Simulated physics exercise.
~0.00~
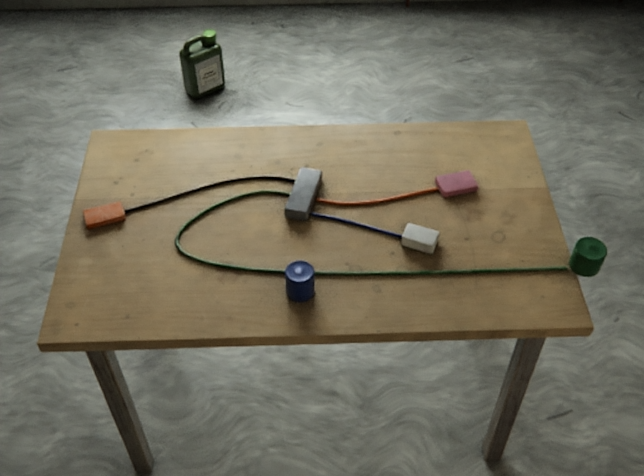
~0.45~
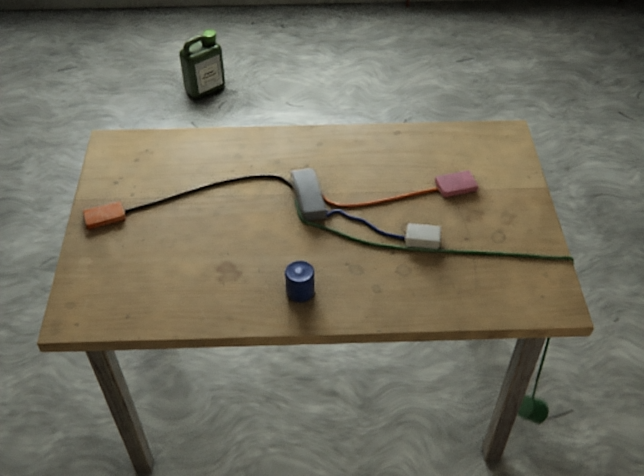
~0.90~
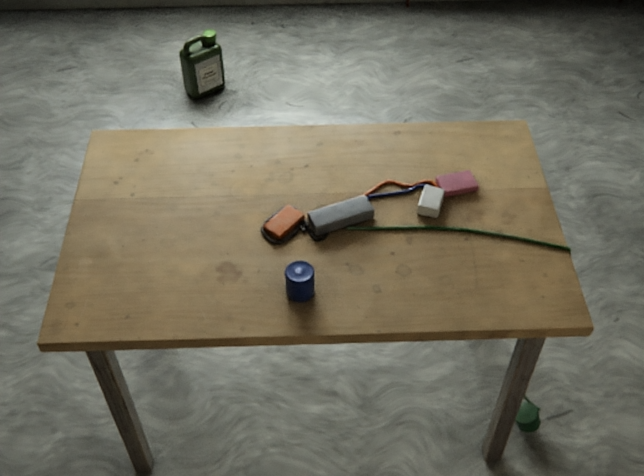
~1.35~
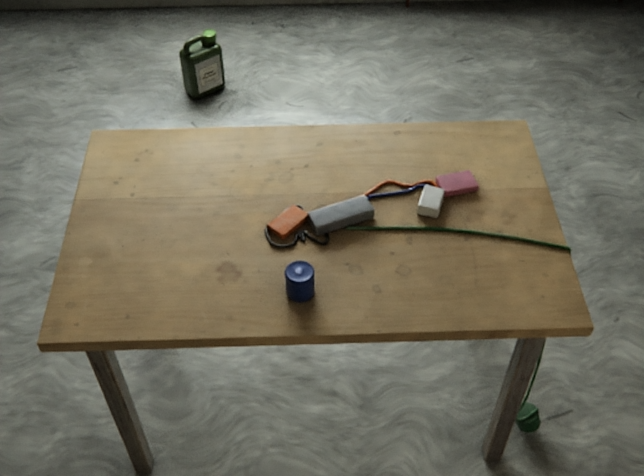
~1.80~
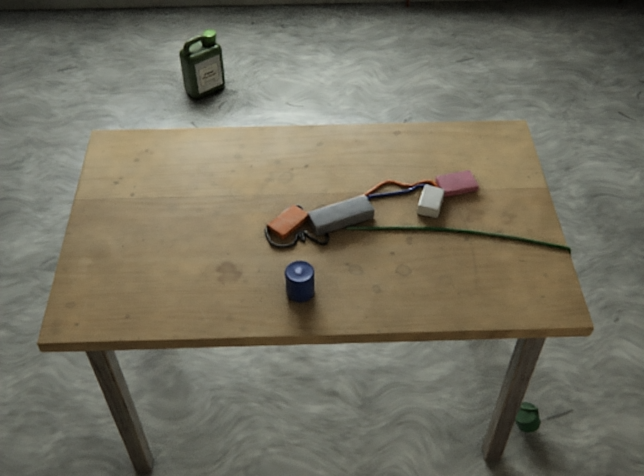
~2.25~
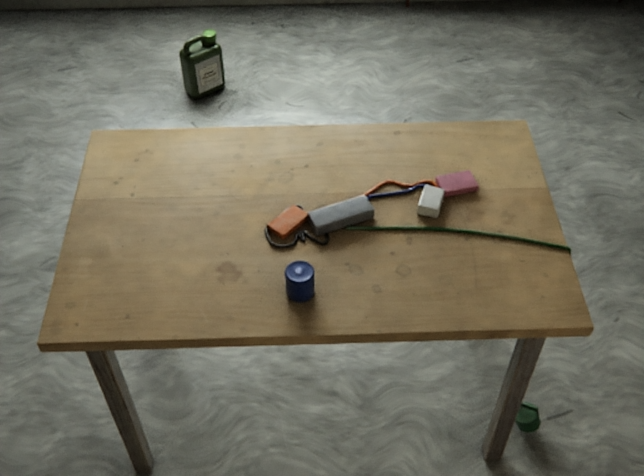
The clip opens on a wooden table where cables link a grey strip to an orange block, a pink block, a white block and a green cylinder at the right edge, near a separate blue tub. The green cylinder drops over the edge and hangs below the tabletop as its looped cable pulls out toward the right. The grey strip then swings round and slides right, drawing the orange block after it, while the white block shifts slightly upward. Finally the cylinder dangles beside the right table leg, the strip and orange block rest mid-table, and the pink block and tub remain in place.
